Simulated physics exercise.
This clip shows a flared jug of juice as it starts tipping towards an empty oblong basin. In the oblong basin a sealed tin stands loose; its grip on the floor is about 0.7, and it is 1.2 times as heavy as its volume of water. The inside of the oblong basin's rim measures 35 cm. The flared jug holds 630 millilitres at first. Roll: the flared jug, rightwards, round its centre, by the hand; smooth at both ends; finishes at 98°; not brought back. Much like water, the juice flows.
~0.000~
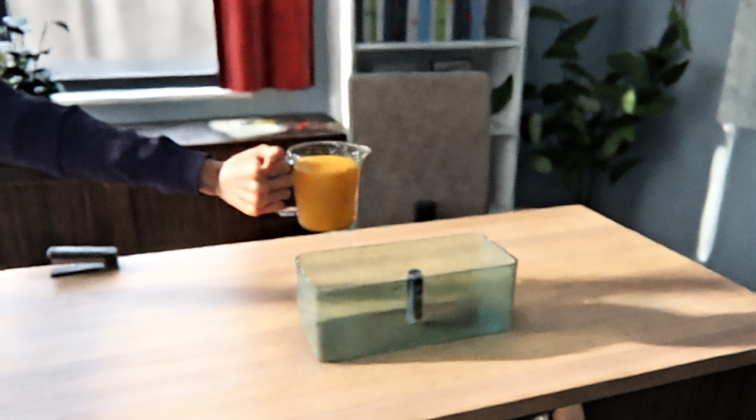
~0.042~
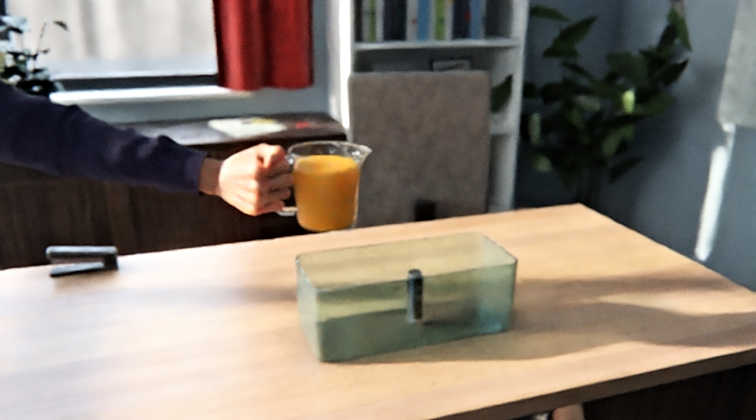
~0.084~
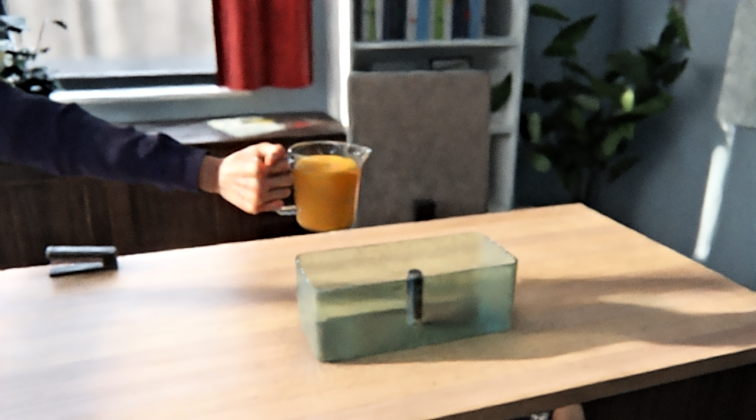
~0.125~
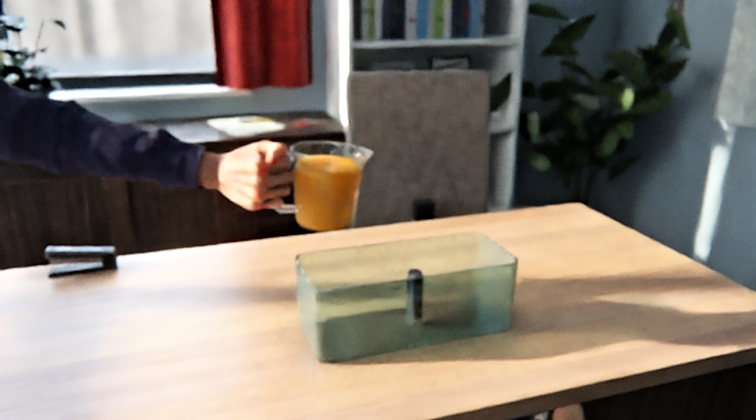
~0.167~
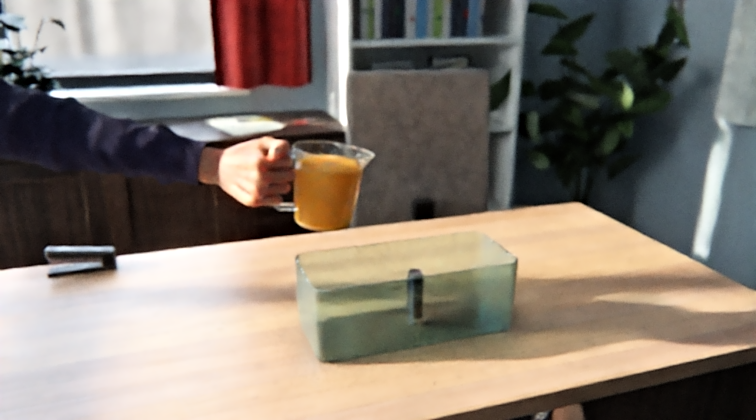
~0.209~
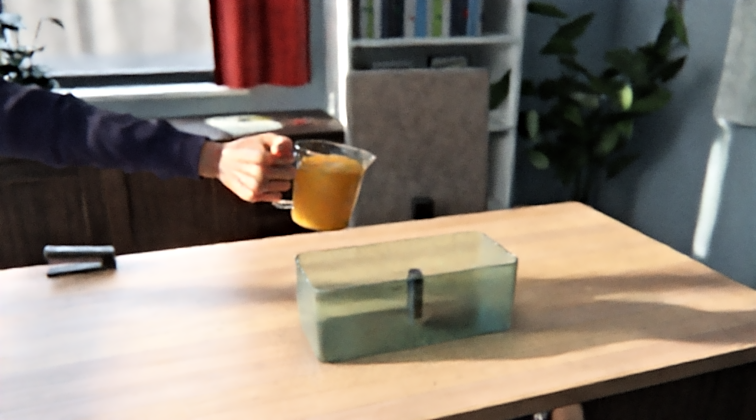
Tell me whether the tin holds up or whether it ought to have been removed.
It tips over.
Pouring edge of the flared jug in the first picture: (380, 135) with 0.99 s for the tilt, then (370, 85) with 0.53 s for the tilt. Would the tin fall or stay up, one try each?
Run one: It tumbles. Run two: It does not tip.
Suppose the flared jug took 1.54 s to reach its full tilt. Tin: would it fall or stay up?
It tumbles over, then.
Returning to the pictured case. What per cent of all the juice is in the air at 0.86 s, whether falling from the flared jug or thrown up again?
Roughly 20 per cent.
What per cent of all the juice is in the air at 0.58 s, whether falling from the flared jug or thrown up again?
Some 16 per cent.
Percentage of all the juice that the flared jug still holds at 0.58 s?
Roughly 80 percent.
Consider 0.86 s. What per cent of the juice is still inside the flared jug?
About 28 per cent.
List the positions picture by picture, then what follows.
The first frame shows tilt 0°; pouring edge (370, 148); surface from (292, 166) to (358, 161); the oblong basin's rim runs from (304, 274) to (499, 248); the tin's top is at (415, 275).
The second frame shows tilt 0°; pouring edge (371, 149); surface from (292, 166) to (358, 161).
The third frame shows tilt 2°; pouring edge (372, 150); surface from (293, 166) to (358, 161).
The fourth frame shows tilt 4°; pouring edge (373, 151); surface from (293, 165) to (359, 162).
The fifth frame shows tilt 7°; pouring edge (374, 153); surface from (295, 165) to (360, 161).
The sixth frame shows tilt 11°; pouring edge (376, 156); surface from (296, 166) to (362, 162).
By 0.58 s the tilt is 65° and 80 per cent is still to pour; the tin stands where it began.
By 0.86 s the tilt is 95° and 27 per cent is still to pour; the tin stands where it began.
By 1.15 s the tilt is 98° and 3 per cent is still to pour; the tin lies on its side.
By 1.46 s the tilt is 98° and 0 per cent is still to pour; the tin lies on its side.
At rest the tin lies on its side.
